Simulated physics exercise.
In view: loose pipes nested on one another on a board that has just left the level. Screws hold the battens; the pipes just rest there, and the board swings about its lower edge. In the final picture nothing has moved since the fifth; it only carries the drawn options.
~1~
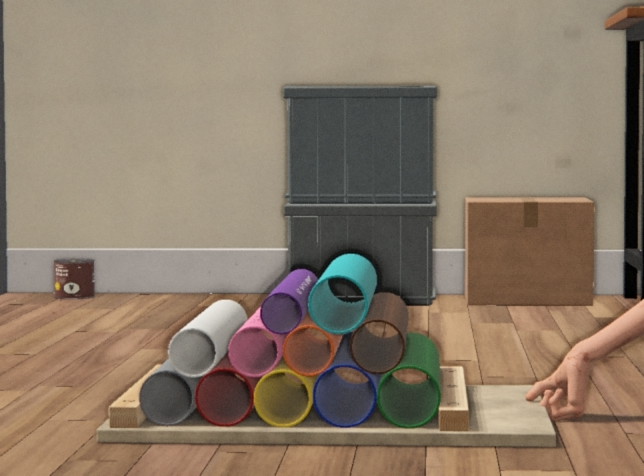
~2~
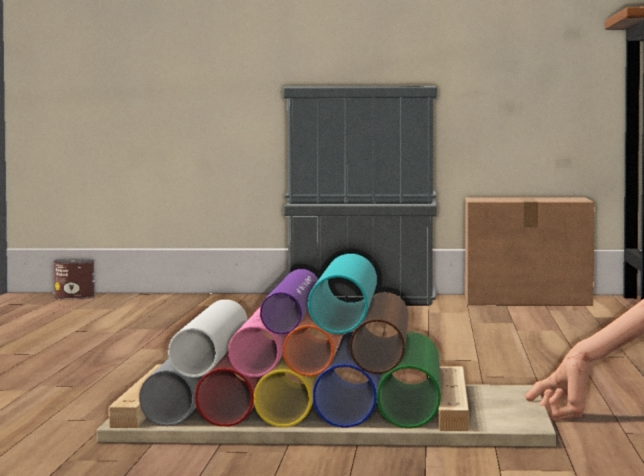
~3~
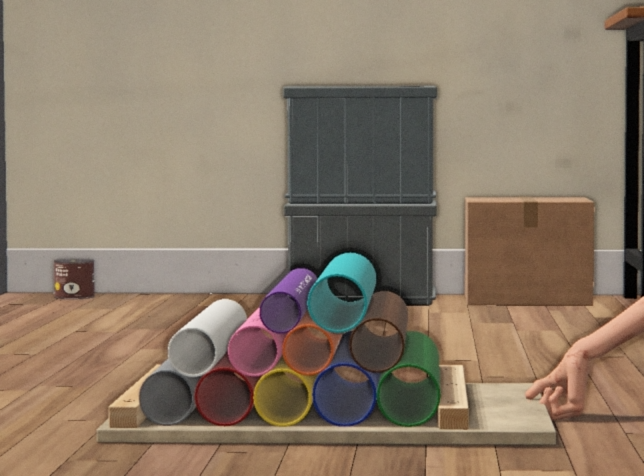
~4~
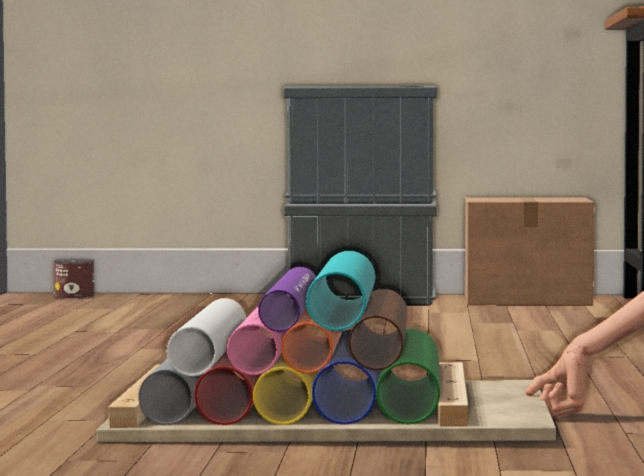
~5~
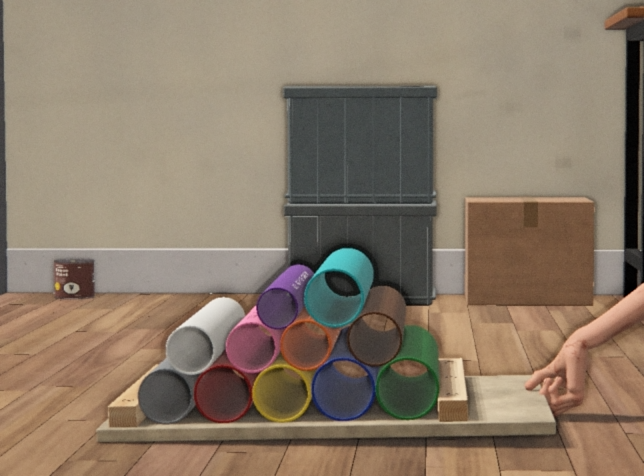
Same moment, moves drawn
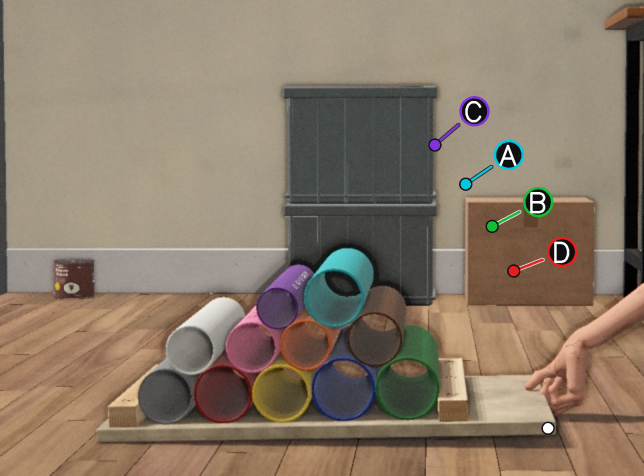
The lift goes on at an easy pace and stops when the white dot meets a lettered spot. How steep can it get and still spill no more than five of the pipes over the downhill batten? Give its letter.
B is the limit.
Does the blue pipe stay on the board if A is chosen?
Yes.
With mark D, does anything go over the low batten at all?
No.
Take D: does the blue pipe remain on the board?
Yes.
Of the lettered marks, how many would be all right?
Two of them.
On the marked copy, A at (466, 184); B at (492, 226); C at (435, 145); D at (514, 271); the white dot at (548, 428).
Taking B. A third of the way, board at 17°.
Two thirds of the way, board at 28°.
When it is over, board at 28°, none over the low batten.
As for the rest, A six over the low batten; C six over the low batten; D none over the low batten.
